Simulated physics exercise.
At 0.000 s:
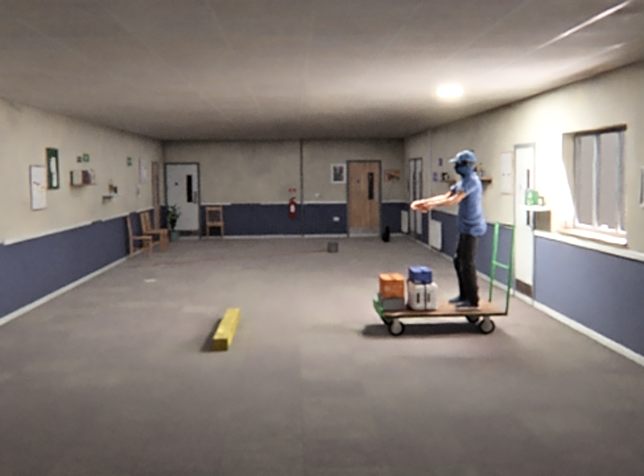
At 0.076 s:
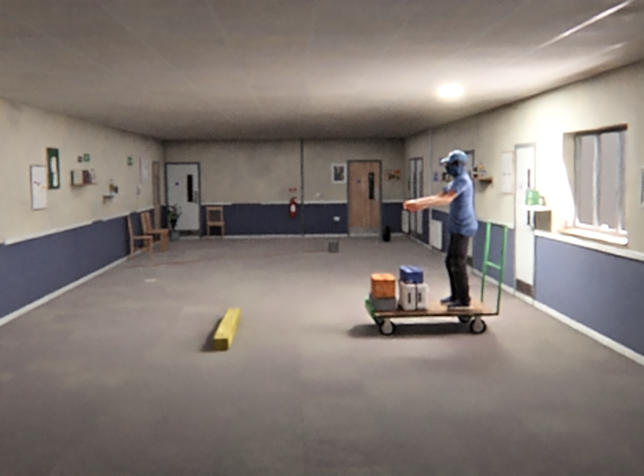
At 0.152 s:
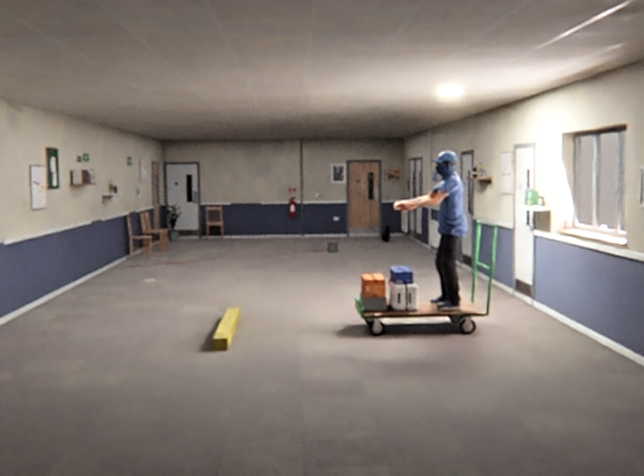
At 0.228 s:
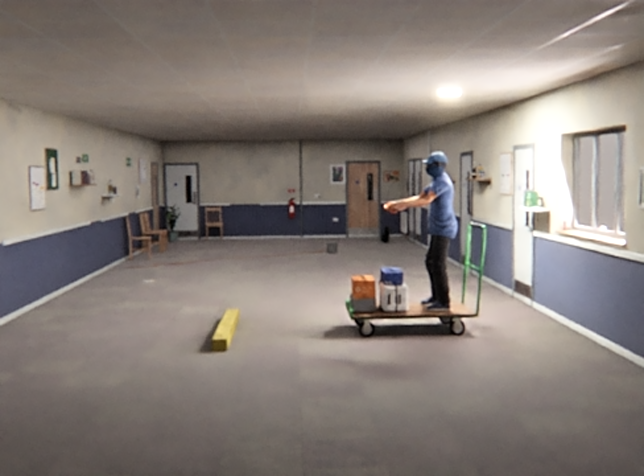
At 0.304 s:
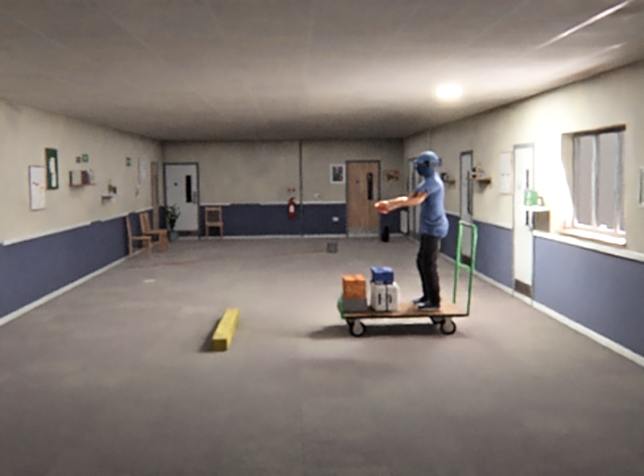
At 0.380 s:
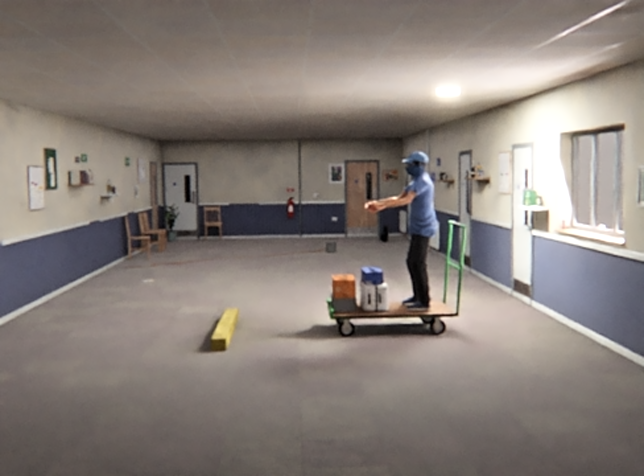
The clip opens on a person in a blue shirt and cap standing on a flat cart with a green handle, arms held out in front, behind orange, blue and white containers. The cart rolls steadily left across the grey floor, carrying them closer to a yellow block lying on the ground.
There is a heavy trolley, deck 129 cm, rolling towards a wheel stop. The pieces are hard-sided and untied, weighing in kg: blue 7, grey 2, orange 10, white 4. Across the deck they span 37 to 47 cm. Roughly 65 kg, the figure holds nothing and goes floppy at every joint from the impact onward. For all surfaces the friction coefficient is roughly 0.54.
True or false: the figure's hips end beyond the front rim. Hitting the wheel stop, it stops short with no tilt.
False.
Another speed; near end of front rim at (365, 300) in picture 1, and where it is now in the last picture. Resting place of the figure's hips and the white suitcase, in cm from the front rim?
Rest positions: Hips 90 cm behind rim; white 40 cm behind rim.
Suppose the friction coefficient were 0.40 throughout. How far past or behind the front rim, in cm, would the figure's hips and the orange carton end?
In that case hips come to rest 90 cm behind and orange 20 cm past the front rim.
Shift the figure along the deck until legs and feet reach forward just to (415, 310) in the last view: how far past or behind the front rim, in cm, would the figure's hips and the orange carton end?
In that case hips 80 behind, orange 40 past.
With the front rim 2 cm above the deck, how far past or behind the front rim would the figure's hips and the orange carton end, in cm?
Result: Hips 60 cm behind the rim; orange 20 cm beyond it.
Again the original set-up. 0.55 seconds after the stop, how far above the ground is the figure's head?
70 cm above it.
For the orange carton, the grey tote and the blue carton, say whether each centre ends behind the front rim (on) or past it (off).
End state - orange: Comes away, grey: Stays put, blue: Stays put.
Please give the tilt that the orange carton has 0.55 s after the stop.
I'd put the tilt at close to 90°.
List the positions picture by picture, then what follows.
In the first picture, hips (471, 226), orange carton (392, 286), rim corner (382, 315); 164 cm short of the stop.
In the second picture, hips (462, 225), orange carton (383, 286), rim corner (373, 315); 153 cm short of the stop.
In the third picture, hips (452, 226), orange carton (373, 286), rim corner (362, 315); 143 cm short of the stop.
In the fourth picture, hips (442, 227), orange carton (363, 287), rim corner (352, 316); 133 cm short of the stop.
In the fifth picture, hips (433, 226), orange carton (354, 287), rim corner (342, 316); 123 cm short of the stop.
In the sixth picture, hips (423, 226), orange carton (344, 286), rim corner (332, 316); 113 cm short of the stop. Speed about 1.3 m/s.
Impact comes at 1.23 s.
After 1.78 s the figure's hips are 76 cm behind the rim, near (294, 271) in the last picture's view.
After 2.23 s the figure's hips are 67 cm behind the rim, near (286, 270) in the last picture's view.
Final state at 2.7 s, past the rim, orange carton; behind it, blue carton, grey tote, white suitcase and the figure's hips.
